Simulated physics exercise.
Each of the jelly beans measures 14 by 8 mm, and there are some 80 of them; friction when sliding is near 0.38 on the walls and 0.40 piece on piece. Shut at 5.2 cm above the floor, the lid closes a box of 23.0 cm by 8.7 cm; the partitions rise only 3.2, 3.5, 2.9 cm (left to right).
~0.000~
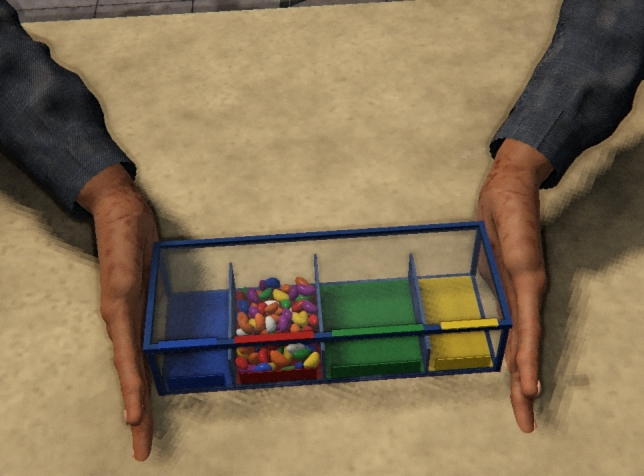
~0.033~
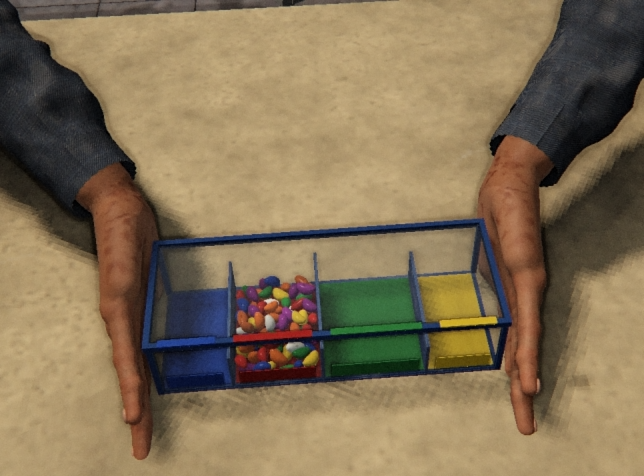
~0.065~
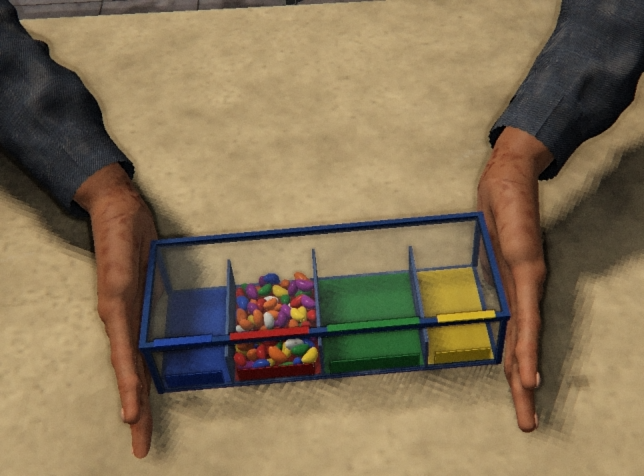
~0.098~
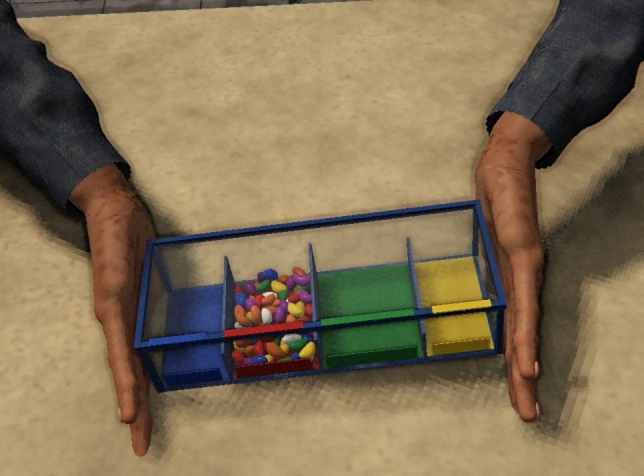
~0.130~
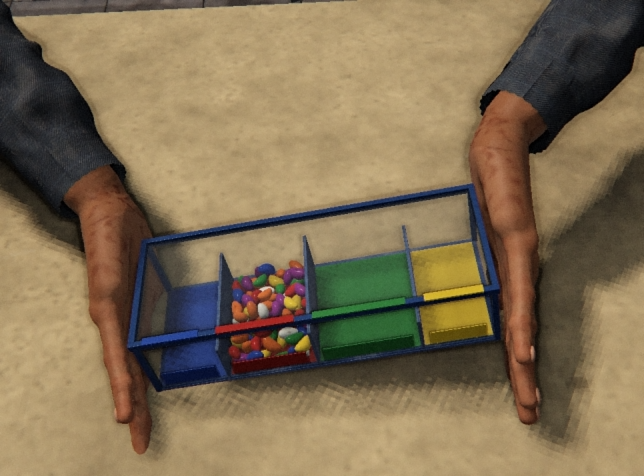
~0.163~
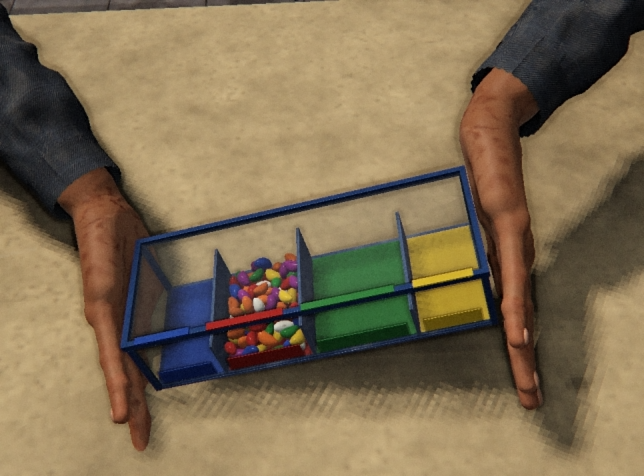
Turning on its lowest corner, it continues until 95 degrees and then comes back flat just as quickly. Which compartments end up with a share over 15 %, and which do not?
In the end red: Crosses the line; blue: Crosses the line; green: Stays behind the line; yellow: Stays behind the line.
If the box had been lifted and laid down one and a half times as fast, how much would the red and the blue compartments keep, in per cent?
Red = 30 per cent, blue = 70 per cent.
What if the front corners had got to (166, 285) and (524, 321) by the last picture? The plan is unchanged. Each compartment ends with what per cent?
Red 45, blue 0, green 15, yellow 40.
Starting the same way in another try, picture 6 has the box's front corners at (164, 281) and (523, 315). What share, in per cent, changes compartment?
In that case close to 50 per cent.
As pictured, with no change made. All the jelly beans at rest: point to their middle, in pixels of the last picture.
(205, 324) or so.
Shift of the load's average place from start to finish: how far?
The balance point ends up some 4.5 centimetres from where it began.
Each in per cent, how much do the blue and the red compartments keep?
Blue: 70; red: 30.
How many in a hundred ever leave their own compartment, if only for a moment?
Roughly 70 %.
After 0.83 s, tilt 95 degrees; red 80 %, blue 20 %.
After 1.27 s, tilt 42 degrees; red 30 %, blue 70 %.
Then, at 1.79 s, tilt 0 degrees; red 30 %, blue 70 %.
By 2.4 s all is still; red 30 %, blue 70 %, green 0 %, yellow 0 %.
